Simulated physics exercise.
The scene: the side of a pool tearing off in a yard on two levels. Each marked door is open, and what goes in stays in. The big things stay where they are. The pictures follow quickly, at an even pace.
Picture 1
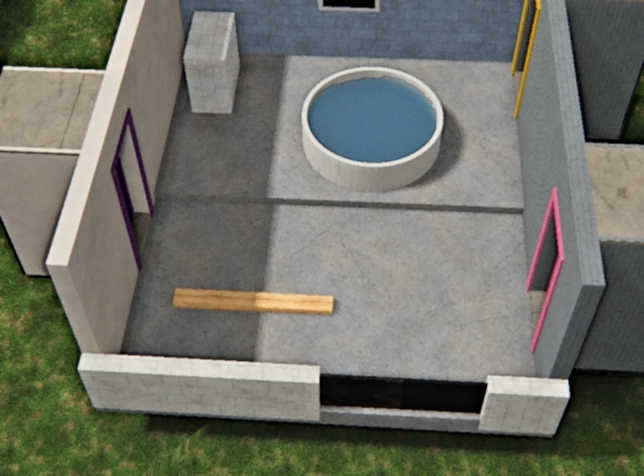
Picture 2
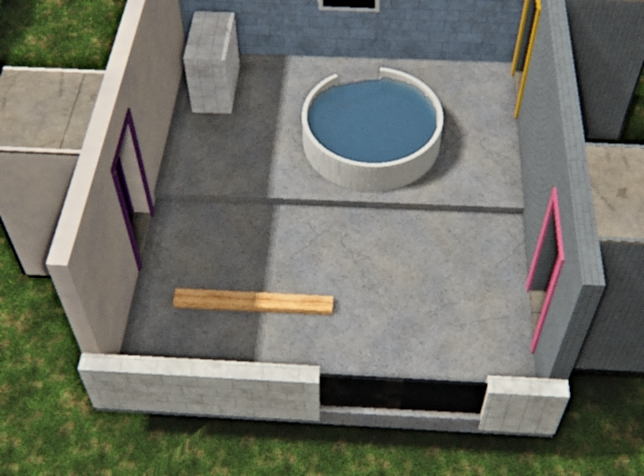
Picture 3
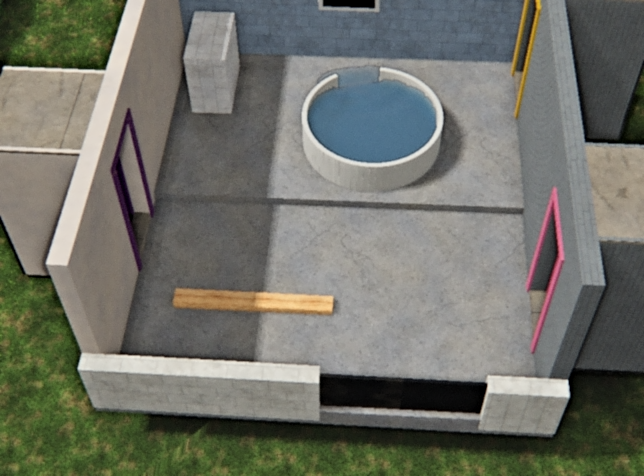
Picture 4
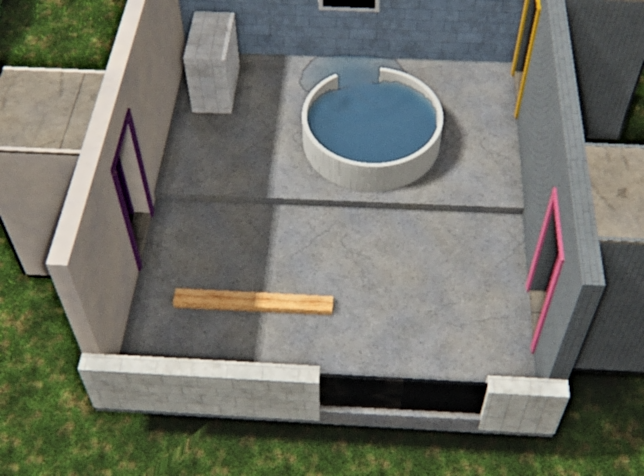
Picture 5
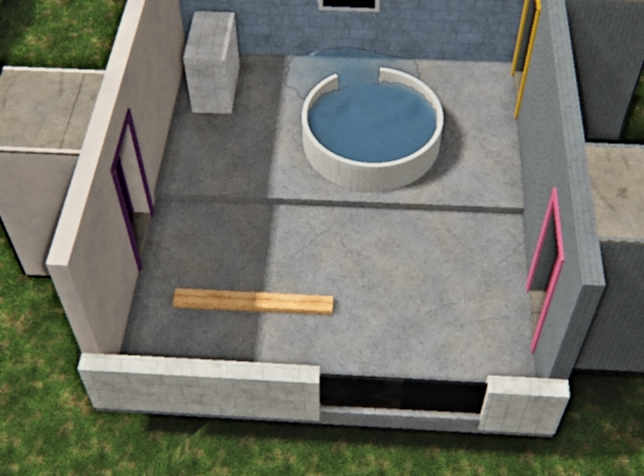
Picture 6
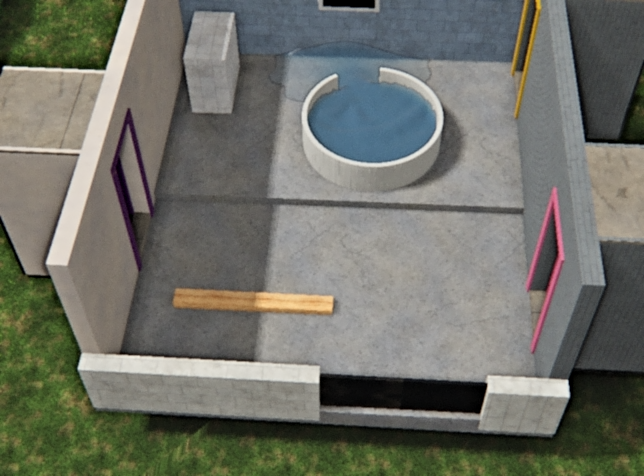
The footage shows a round pool of water in a walled yard as a section of its far side opens, and water pours out through the gap, spreading across the concrete behind it toward both sides.
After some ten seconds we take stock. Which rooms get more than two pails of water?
The pink door admits no more than that; the yellow door admits no more than that; the purple door admits no more than that.
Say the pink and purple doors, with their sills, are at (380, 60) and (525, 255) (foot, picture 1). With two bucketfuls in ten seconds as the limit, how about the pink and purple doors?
One by one: The pink one is over, the purple one is under.
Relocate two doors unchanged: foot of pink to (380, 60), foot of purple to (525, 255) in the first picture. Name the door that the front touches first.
I say the door marked pink.
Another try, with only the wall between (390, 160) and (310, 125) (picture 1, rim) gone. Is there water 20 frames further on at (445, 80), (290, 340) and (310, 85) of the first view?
One after the other: Dry, wet, dry.
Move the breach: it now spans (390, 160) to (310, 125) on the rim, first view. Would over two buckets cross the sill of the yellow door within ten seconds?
Yellow keeps below it.
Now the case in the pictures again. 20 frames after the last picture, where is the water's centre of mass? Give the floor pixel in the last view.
At about (346, 118).
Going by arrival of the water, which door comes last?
That is the pink door.
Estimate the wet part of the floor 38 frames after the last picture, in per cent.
I make it 75 per cent.
A moment on, water covers 10 % of the floor; the pink door not reached, the yellow door not reached, the purple door not reached.
Next, water covers 20 % of the floor; the pink door not reached, the yellow door wet at the sill, nothing in, the purple door not reached.
Then, water covers 40 % of the floor; the pink door not reached, the yellow door under two buckets in, the purple door wet at the sill, nothing in.
Later, water covers 75 % of the floor; the pink door wet at the sill, nothing in, the yellow door under two buckets in, the purple door wet at the sill, nothing in.
In the end, water covers 95 % of the floor; the pink door wet at the sill, nothing in, the yellow door under two buckets in, the purple door wet at the sill, nothing in.
